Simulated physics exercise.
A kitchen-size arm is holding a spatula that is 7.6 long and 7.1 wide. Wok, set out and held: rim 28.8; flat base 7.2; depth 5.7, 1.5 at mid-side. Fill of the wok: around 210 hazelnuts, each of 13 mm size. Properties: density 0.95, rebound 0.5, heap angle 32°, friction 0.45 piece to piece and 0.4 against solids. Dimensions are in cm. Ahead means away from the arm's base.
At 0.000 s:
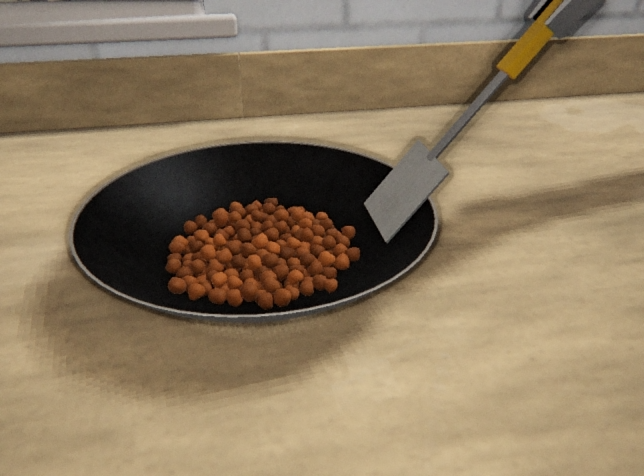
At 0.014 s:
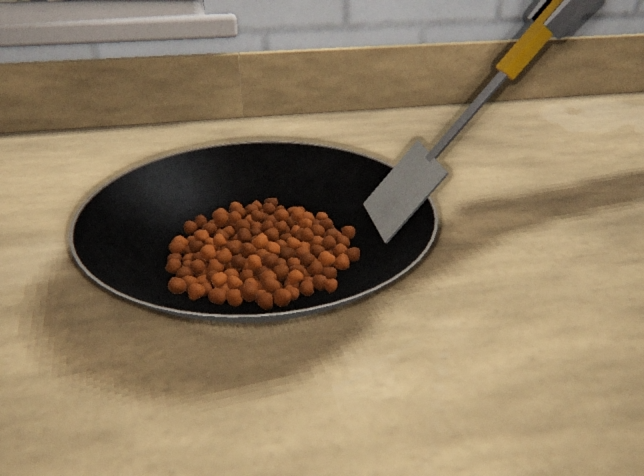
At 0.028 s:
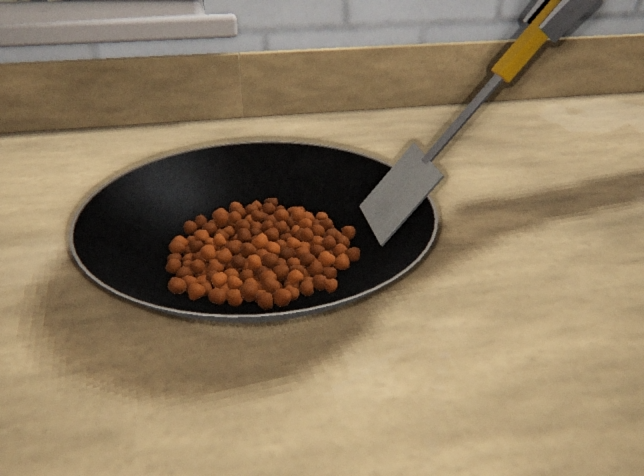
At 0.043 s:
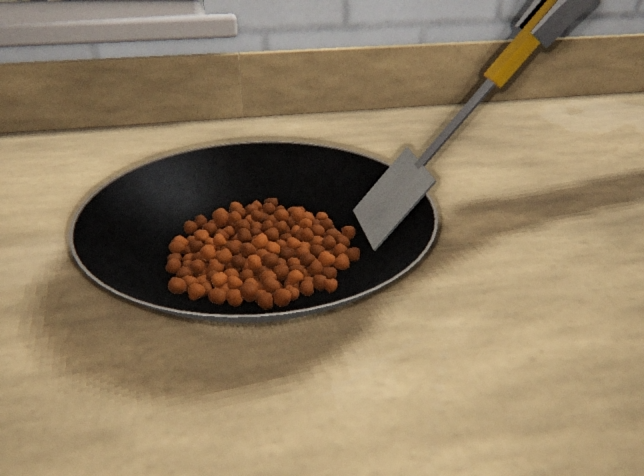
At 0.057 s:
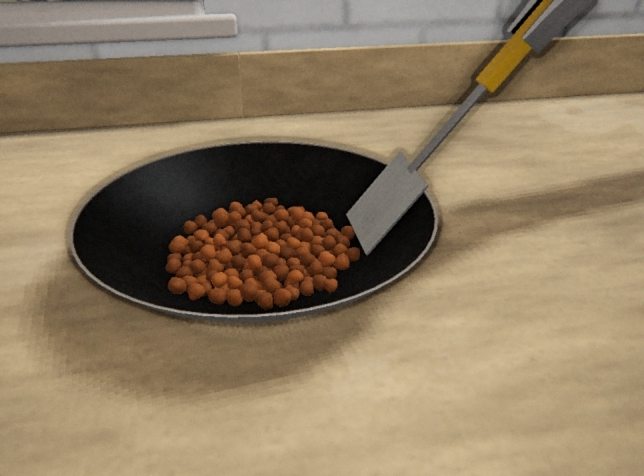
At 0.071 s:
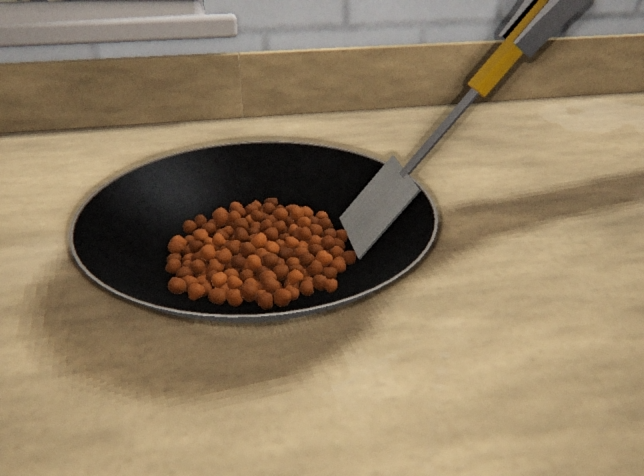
The clip opens on a dark wok of reddish-brown hazelnuts on a wooden counter, with a spatula held by a robotic arm slanting in over the right rim. The spatula barely moves at first, then shifts slightly left and down to the edge of the pile, while the nuts stay almost unchanged.
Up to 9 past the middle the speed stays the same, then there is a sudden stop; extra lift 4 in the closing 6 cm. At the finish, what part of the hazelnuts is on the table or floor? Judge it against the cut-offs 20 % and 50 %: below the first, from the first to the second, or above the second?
Below 20 %.
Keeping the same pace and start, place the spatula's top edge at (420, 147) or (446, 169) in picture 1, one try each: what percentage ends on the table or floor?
First try around 0 percent, second around 5 percent.
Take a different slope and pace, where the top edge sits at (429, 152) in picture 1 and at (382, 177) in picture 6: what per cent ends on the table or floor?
About 15 per cent.
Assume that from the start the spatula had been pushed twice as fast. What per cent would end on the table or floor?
I'd reckon close to 20 per cent.
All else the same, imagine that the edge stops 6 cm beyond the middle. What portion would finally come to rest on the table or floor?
That would be something like 0 in a hundred.
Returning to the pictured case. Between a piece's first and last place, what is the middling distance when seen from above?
Somewhere around 4 centimetres, I'd say.
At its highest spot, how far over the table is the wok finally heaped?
5.5 cm.
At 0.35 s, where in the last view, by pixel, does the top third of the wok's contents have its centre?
Centre: Roughly (151, 235) in the last picture.
After 0.21 s, sloping 51°, highest piece 5 above the table; 214 in the wok.
After 0.35 s, sloping 51°, highest piece 6 above the table; 214 in the wok.
After 0.62 s, sloping 51°, highest piece 6 above the table; 203 in the wok, 8 on the table or floor, 3 on the blade or in flight.
After 1.67 s, sloping 51°, highest piece 5 above the table; 203 in the wok, 11 on the table or floor.
At rest, 203 in the wok, 11 on the table or floor. That is 5 % on the table or floor.
